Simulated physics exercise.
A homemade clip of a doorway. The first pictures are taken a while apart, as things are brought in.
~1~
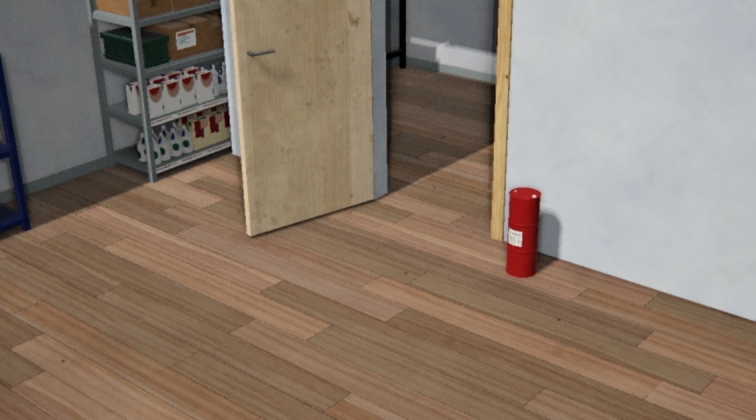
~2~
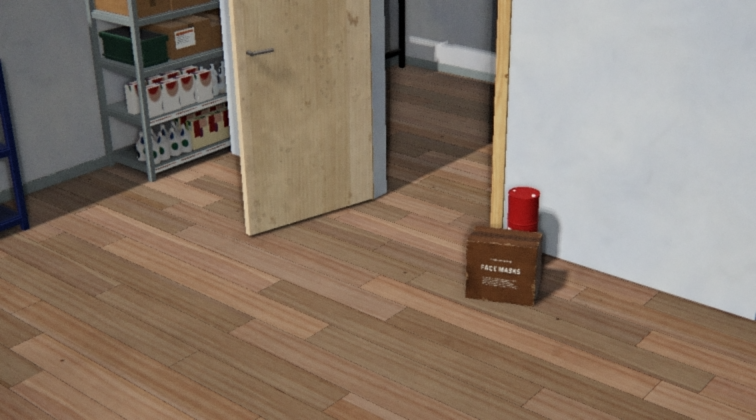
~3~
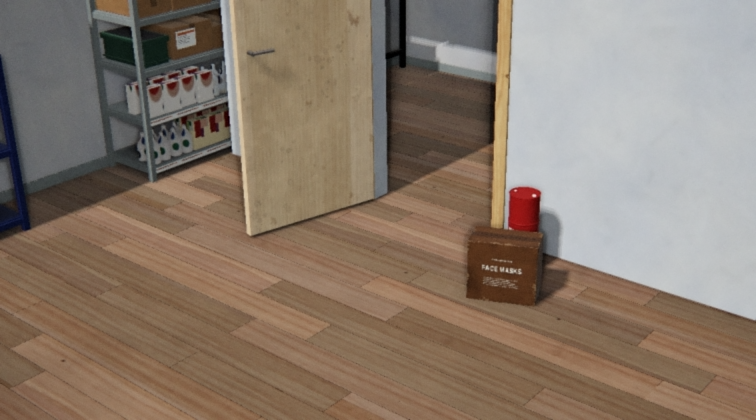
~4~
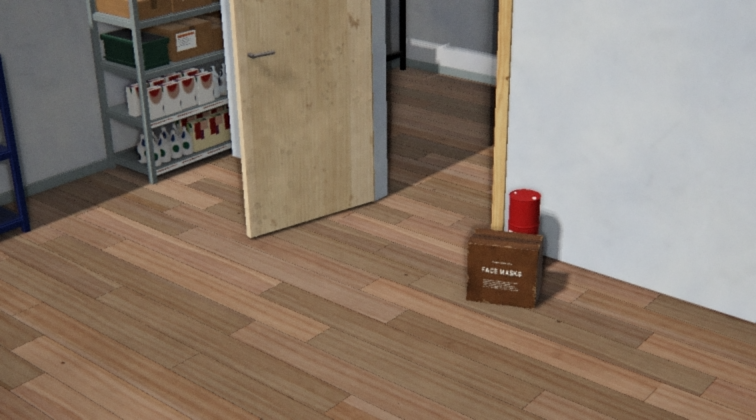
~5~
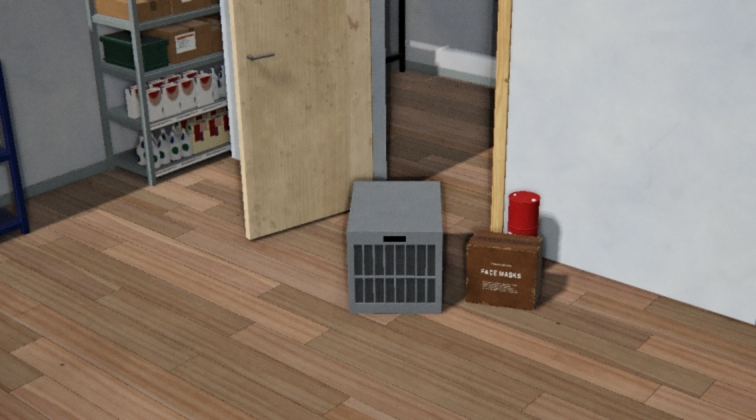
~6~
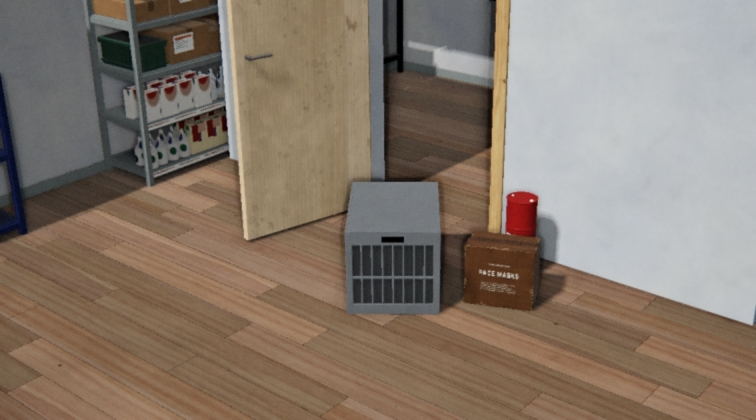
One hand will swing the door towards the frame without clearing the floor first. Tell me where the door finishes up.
It finishes short of the frame.
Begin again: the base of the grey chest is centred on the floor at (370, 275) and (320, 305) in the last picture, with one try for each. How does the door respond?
Held up, then Swings all the way.
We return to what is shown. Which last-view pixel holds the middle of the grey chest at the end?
Pretty much around (406, 247), I'd say.
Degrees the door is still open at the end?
About 50°.
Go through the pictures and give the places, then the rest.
The first frame shows door wide open and still.
The second frame shows door wide open and still; brown box (504, 266).
The third frame shows door wide open and still; brown box (505, 266).
The fourth frame shows door wide open and still; brown box (505, 268).
The fifth frame shows door wide open and still; brown box (504, 270).
The sixth frame shows door wide open and still; grey chest (394, 246); brown box (502, 271).
Then, 0.50 s later than the last frame, door 87° open.
Then, 0.70 s later than the last frame, door 70° open.
Then, 0.90 s later than the last frame, door 56° open; grey chest moved a little near (398, 246).
When it is over, door 52° open; all 3 as before. End places, in pixels of the last picture, grey chest near (406, 247).
